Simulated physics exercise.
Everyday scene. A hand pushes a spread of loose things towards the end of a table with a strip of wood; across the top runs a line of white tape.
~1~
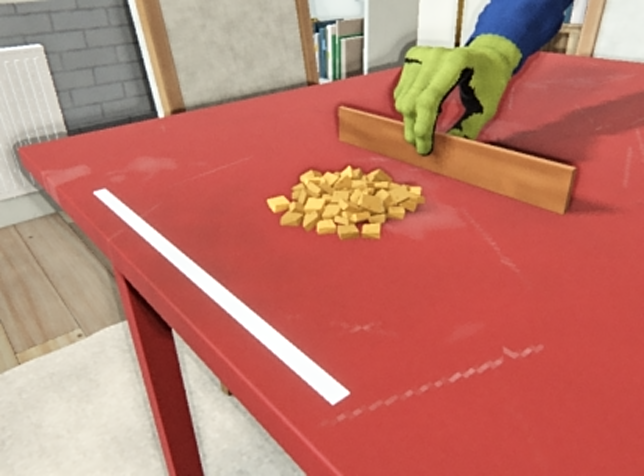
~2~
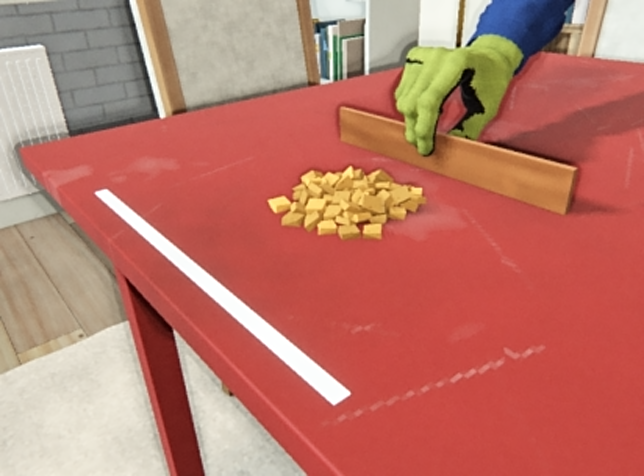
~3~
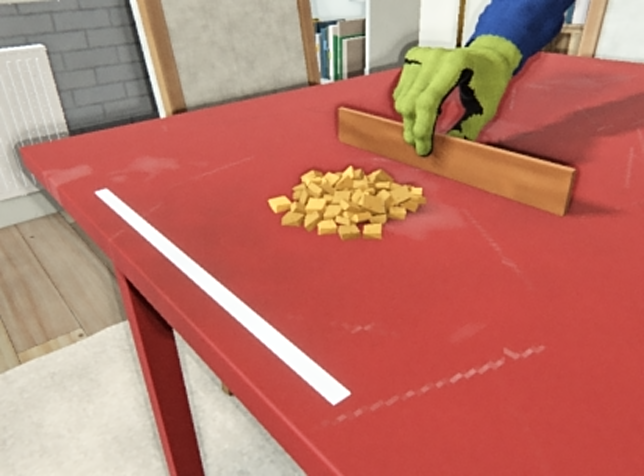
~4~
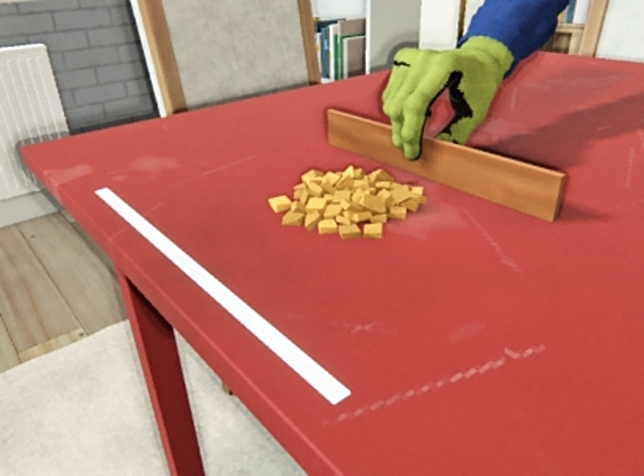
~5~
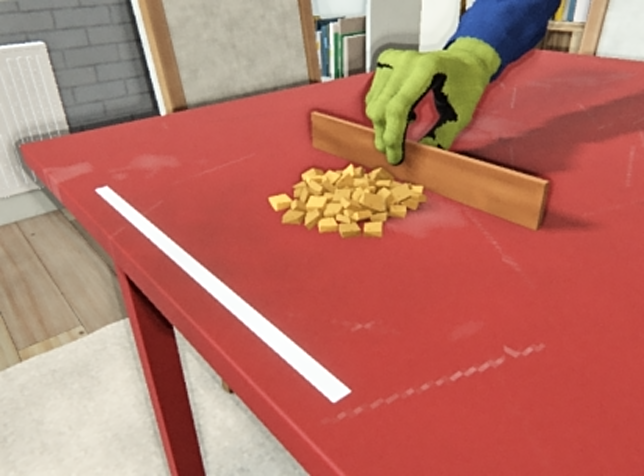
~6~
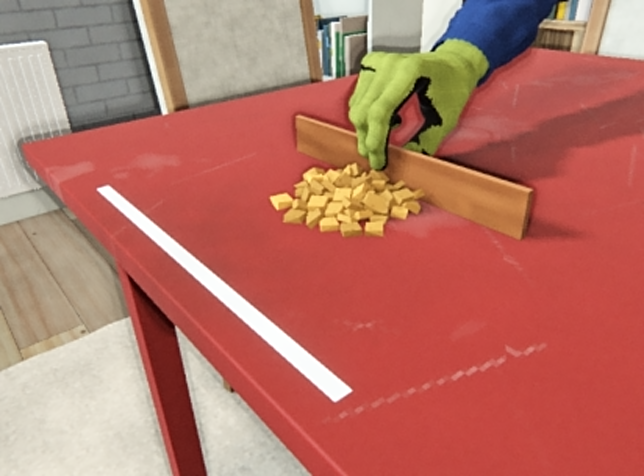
Gloved green hand resting with a wooden strip on a red table, then sliding it left against a heap of yellow squares.
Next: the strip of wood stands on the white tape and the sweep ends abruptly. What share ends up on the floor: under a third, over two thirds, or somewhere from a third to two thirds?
What remains is beneath a third.
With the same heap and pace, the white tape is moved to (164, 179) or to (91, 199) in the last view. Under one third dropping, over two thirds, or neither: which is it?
Try 1 - under a third; try 2 - beyond two thirds.
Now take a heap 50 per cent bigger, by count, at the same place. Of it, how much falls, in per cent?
Roughly 80 percent.
Just after the last frame, strip of wood still moving, near (292, 177); heap all on the table, its front near (201, 255).
A moment on, strip of wood stopped at the white tape; heap roughly two thirds over the edge.
Further on, strip of wood stopped at the white tape; heap the larger part over the edge.
When it is over, strip of wood stopped at the white tape; heap the larger part over the edge.
